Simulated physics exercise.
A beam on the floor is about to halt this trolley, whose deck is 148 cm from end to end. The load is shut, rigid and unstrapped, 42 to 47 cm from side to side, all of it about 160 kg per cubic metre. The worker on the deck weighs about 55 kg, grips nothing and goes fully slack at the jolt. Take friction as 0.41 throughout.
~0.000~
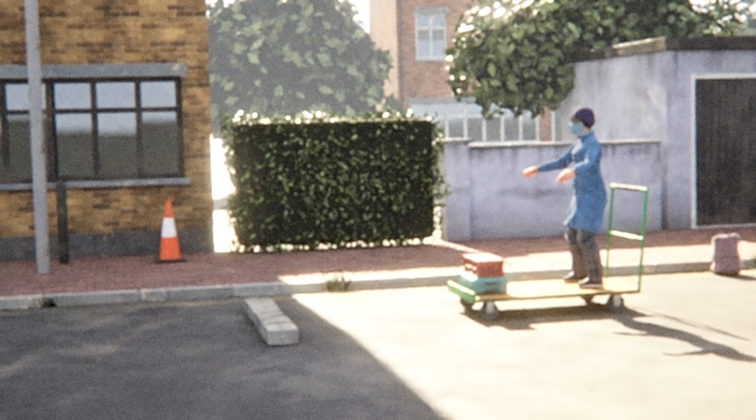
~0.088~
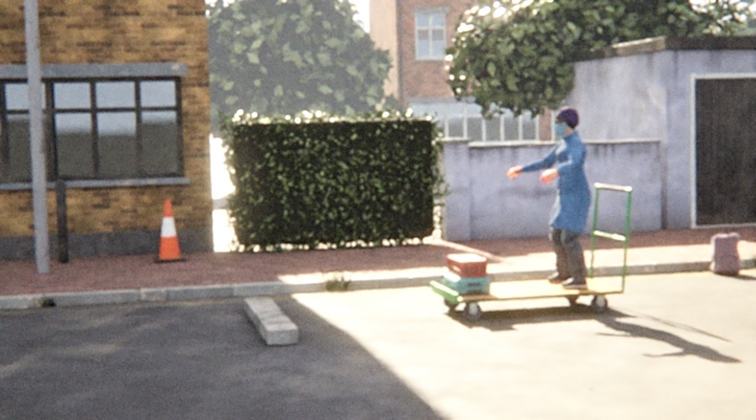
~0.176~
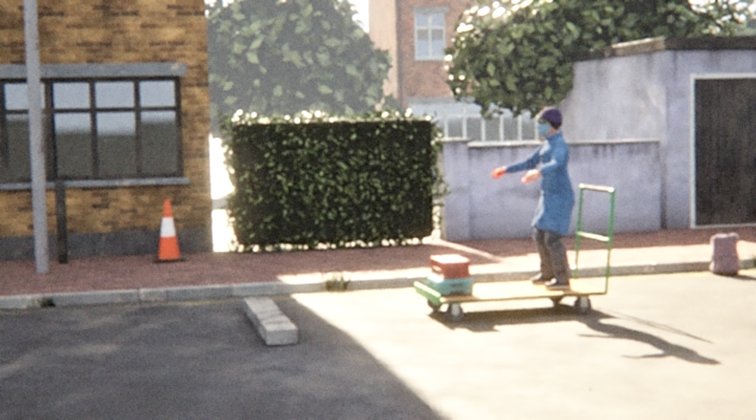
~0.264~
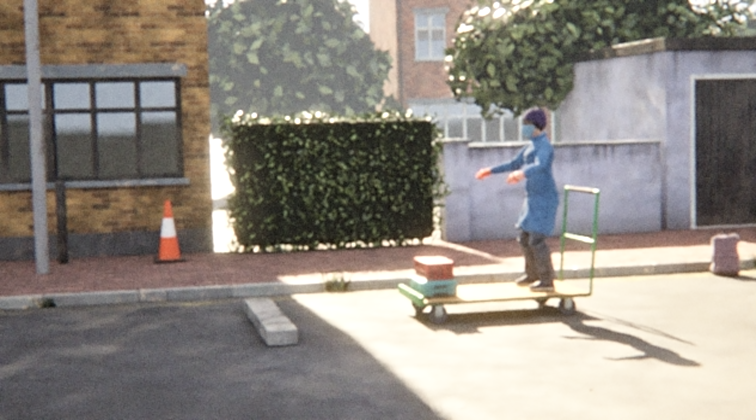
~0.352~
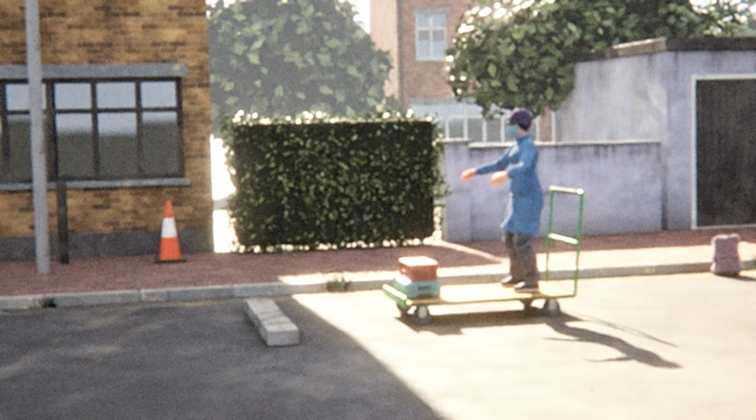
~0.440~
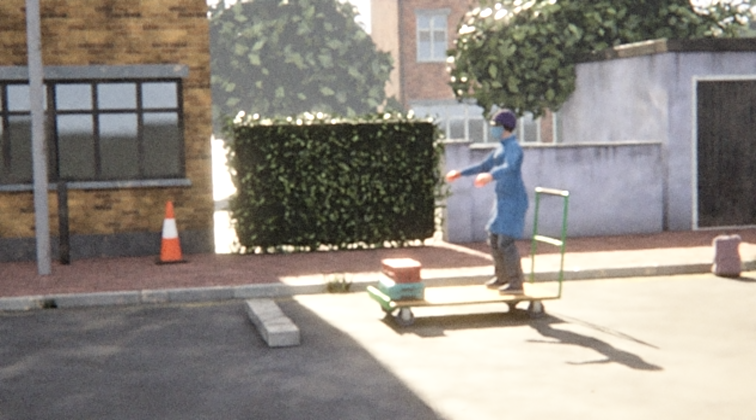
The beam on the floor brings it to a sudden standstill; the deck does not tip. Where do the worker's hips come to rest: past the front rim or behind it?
In the end the worker's hips stay over the deck.
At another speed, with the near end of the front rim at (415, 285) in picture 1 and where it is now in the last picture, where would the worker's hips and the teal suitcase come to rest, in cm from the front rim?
In that case hips 90 behind, teal 20 behind.
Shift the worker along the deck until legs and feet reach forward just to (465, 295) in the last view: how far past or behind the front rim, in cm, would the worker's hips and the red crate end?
Then hips 30 behind, red 50 past.
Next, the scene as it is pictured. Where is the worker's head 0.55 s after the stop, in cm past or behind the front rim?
About 10 cm behind the rim.
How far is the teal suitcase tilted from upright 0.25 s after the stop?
Roughly 0° from upright.
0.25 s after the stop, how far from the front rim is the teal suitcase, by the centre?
About 20 cm behind the rim.
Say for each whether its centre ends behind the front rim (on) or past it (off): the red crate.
Red off.
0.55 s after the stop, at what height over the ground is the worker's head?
About 80 cm.
After 0.97 s the deck stops.
After 1.52 s the worker's hips are 69 cm behind the rim, near (351, 256) in the last picture's view.
After 1.97 s the worker's hips are 49 cm behind the rim, near (328, 255) in the last picture's view.
At rest, 2.3 s, past the rim, red crate; behind it, teal suitcase and the worker's hips.
